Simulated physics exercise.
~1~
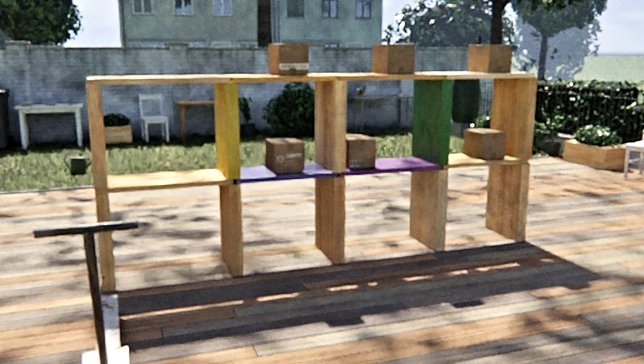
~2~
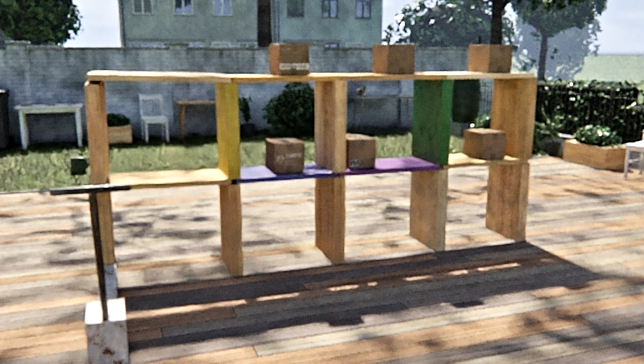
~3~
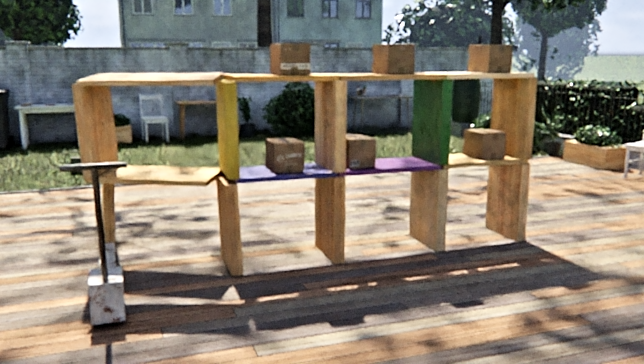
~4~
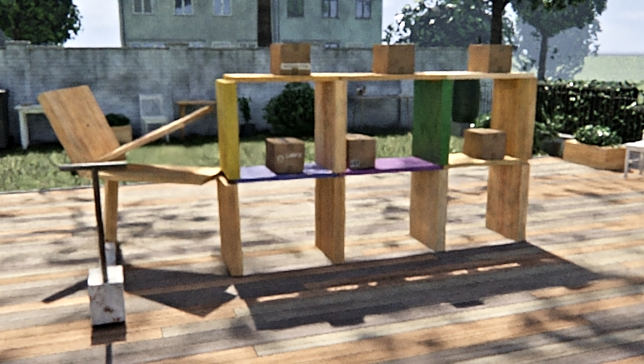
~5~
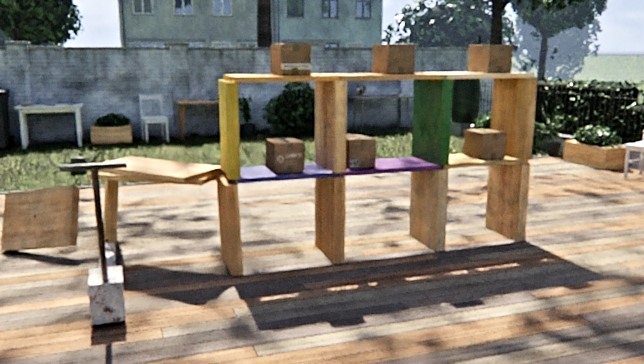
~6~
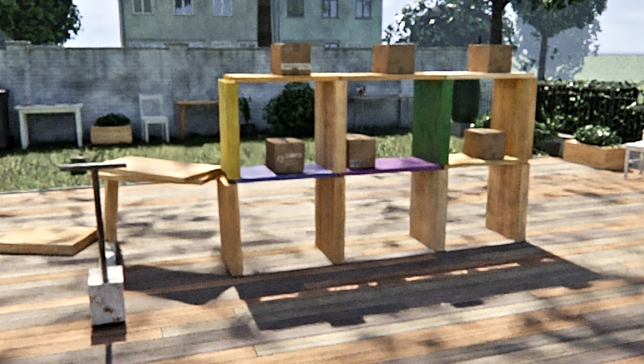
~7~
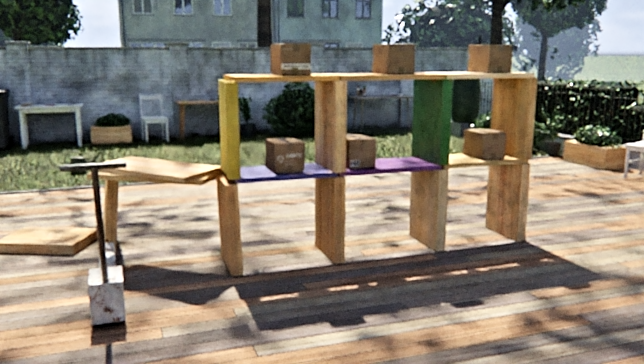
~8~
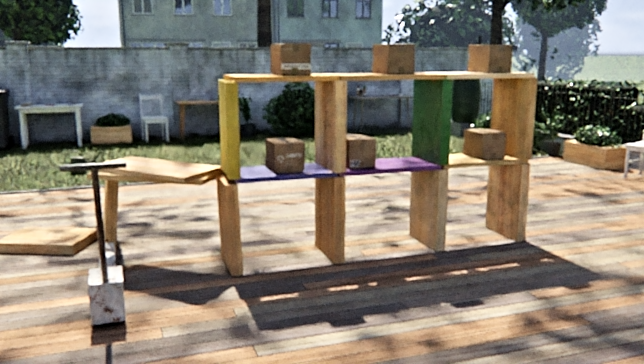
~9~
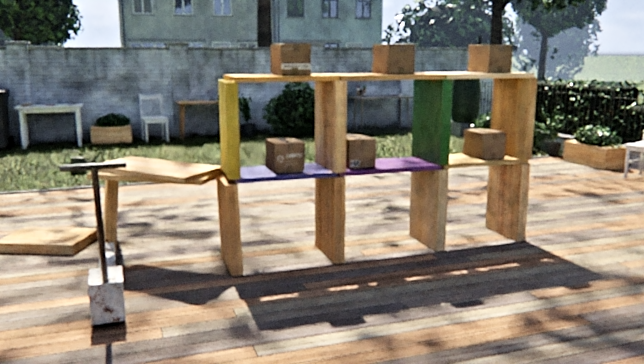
A wooden shelf loses its left end panel and top board as a jack pushes in, while the rest stays standing.
